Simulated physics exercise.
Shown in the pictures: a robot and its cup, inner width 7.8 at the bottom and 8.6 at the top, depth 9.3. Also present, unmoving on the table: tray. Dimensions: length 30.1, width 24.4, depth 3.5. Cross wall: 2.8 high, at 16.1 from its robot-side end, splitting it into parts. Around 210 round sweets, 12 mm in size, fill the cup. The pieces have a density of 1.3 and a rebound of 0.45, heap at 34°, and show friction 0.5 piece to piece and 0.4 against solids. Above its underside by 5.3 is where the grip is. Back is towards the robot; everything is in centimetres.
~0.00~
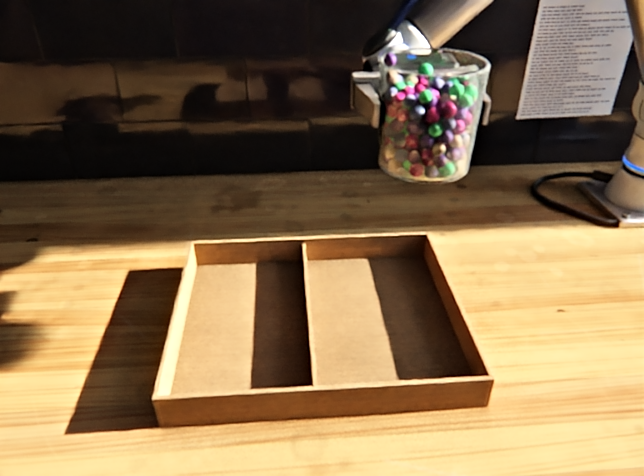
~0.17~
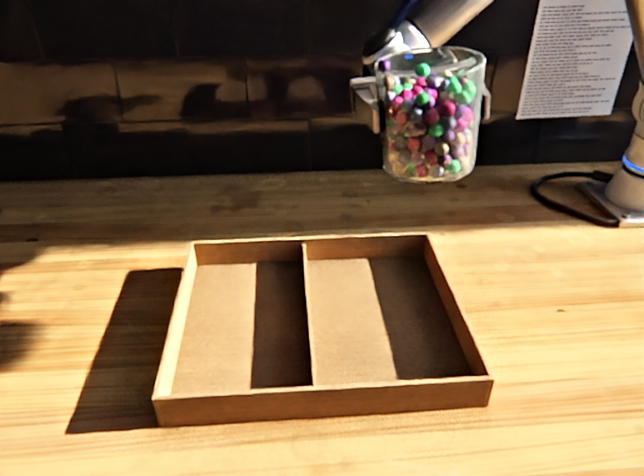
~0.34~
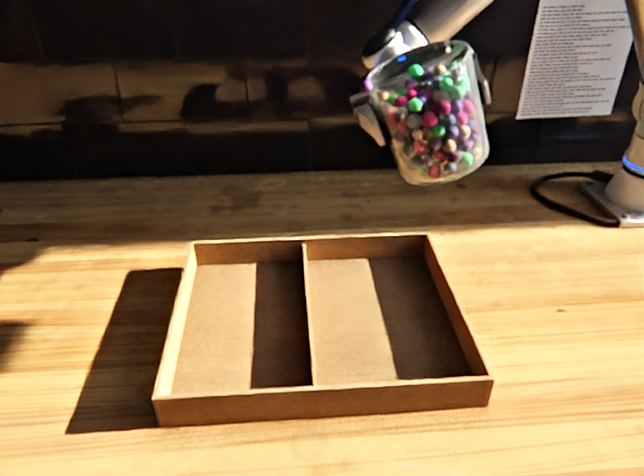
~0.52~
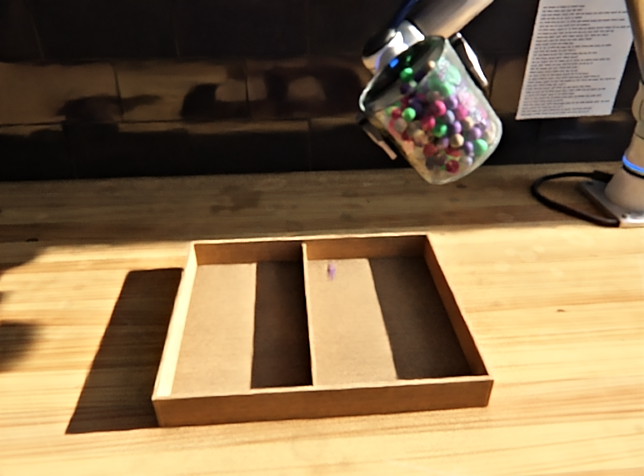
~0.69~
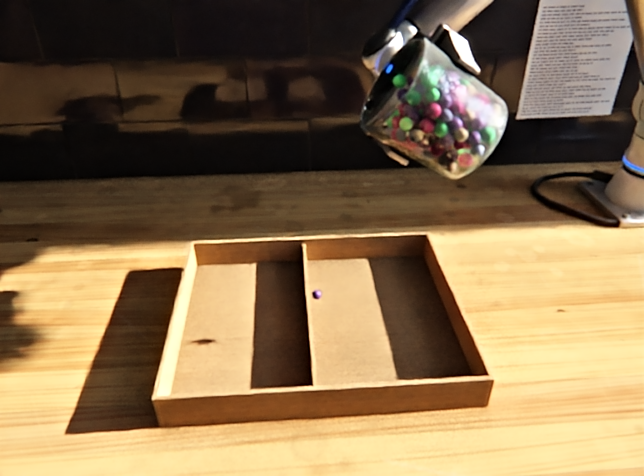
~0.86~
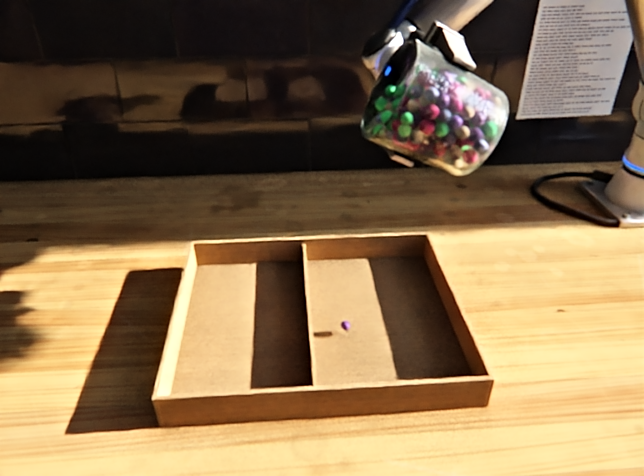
The footage shows a robot arm tilting a clear cup of colourful round sweets above a wooden table, and a single purple sweet dropping into the right-hand part of a divided tray and moving about there.
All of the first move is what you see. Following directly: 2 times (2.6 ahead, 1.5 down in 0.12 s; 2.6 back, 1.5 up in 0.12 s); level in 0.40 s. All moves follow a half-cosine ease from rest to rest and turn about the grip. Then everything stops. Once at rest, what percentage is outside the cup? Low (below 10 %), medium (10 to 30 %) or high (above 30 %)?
Low.
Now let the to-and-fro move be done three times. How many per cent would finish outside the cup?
That share would be near 10 percent.
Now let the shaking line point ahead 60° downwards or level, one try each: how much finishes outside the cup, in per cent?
Result: Approx. 0 % and 20 %, one try each.
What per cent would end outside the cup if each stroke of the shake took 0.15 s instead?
That gives about 0 percent.
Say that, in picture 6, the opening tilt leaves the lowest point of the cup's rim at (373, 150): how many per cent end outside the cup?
45 %.
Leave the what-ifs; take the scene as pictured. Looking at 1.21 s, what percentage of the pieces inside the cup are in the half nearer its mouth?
Something like 45 percent sits in that half.
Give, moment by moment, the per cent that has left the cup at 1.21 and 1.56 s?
Estimates in order: Close to 0, close to 5.
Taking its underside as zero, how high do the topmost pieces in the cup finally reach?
It reaches close to 9.0 cm in the end.
After 1.21 s, tilted 63° forward, highest piece 26 above the table; 211 in the cup, 1 in the robot-side part, 2 in flight or on a rim.
After 1.56 s, tilted 26° forward, highest piece 27 above the table; 201 in the cup, 8 in the robot-side part, 4 in the far-side part, 1 in flight or on a rim.
After 1.94 s, level, highest piece 29 above the table; 201 in the cup, 9 in the robot-side part, 4 in the far-side part.
After 2.99 s, level, highest piece 29 above the table; 201 in the cup, 9 in the robot-side part, 4 in the far-side part.
At rest, 201 in the cup, 9 in the robot-side part, 4 in the far-side part. That is 6 % outside the cup.
